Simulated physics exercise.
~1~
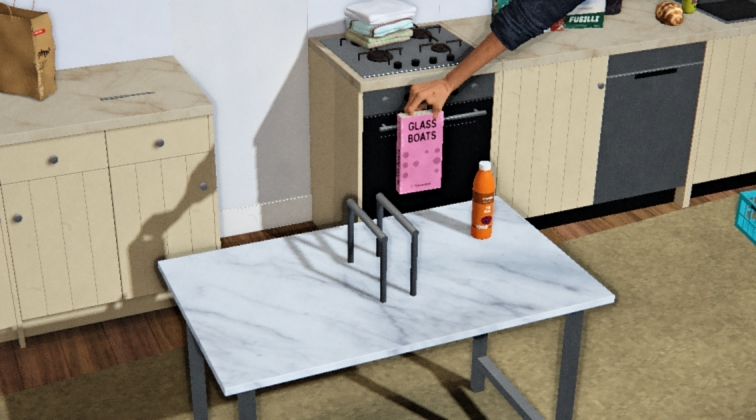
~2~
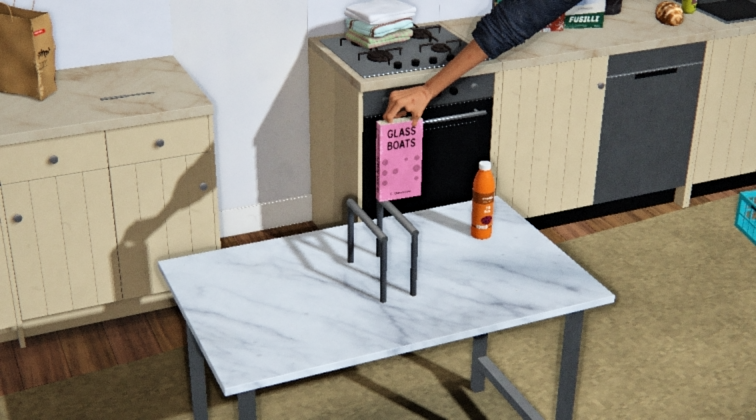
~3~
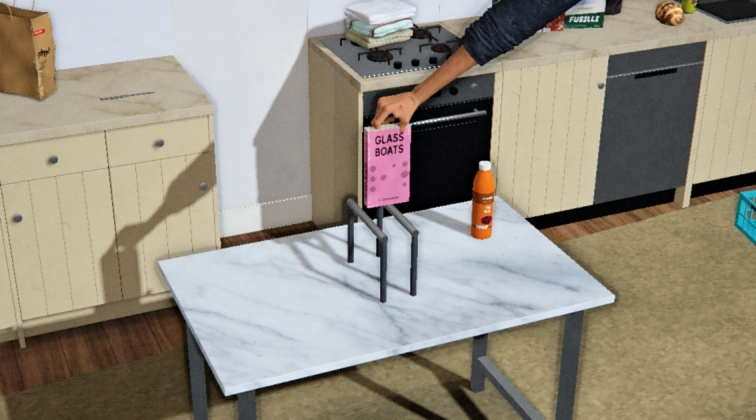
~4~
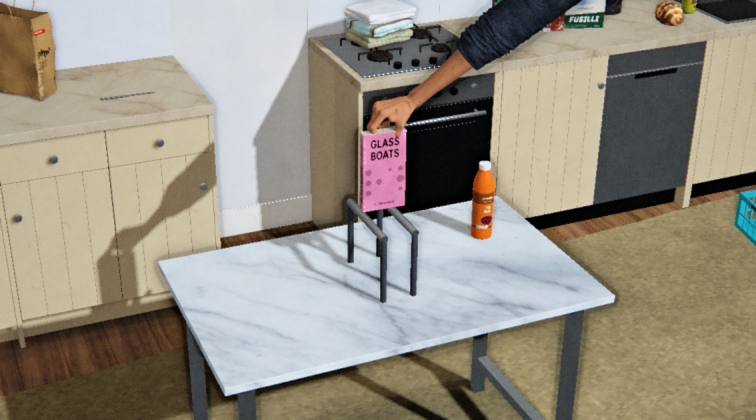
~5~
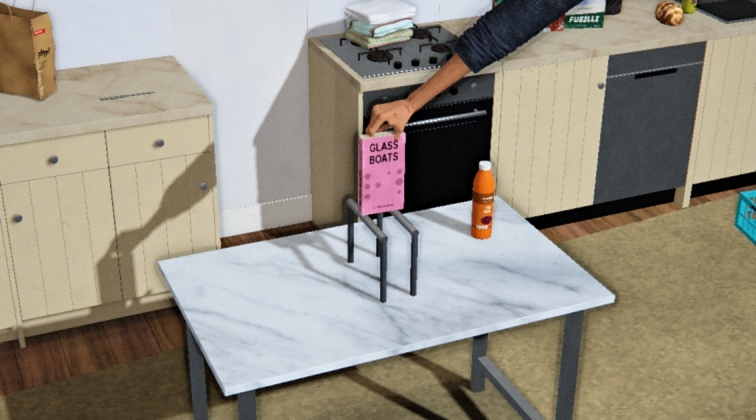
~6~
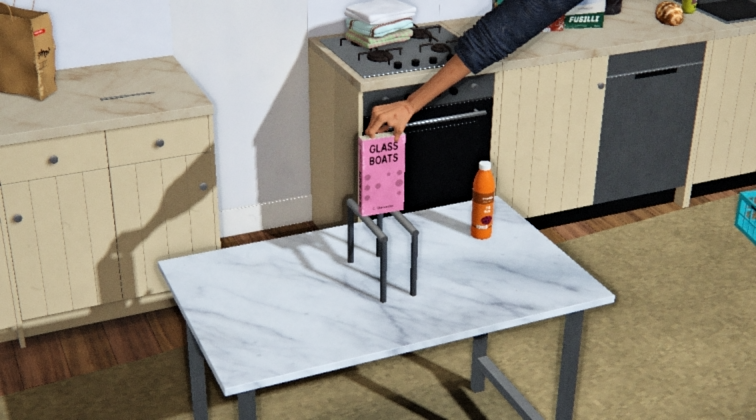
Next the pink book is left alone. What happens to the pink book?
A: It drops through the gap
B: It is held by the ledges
It is held by the ledges (B).
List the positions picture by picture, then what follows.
In the first picture, on its way; pink book (419, 151); orange bottle (483, 200).
In the second picture, on its way; pink book (399, 159); orange bottle (483, 200).
In the third picture, on its way; pink book (387, 165); orange bottle (483, 200).
In the fourth picture, on its way; pink book (383, 169); orange bottle (483, 200).
In the fifth picture, poised above the slot; pink book (382, 173); orange bottle (483, 200).
In the sixth picture, poised above the slot; pink book (382, 174); orange bottle (483, 200).
Then, 0.10 s past the last view, things are still on the move.
Then, 0.20 s past the last view, nothing moves.
Then, 0.70 s past the last view, pink book resting near (381, 177).
Finally, both still in place. Final places as the last picture's camera would see them, pink book near (381, 177). The book lodges.
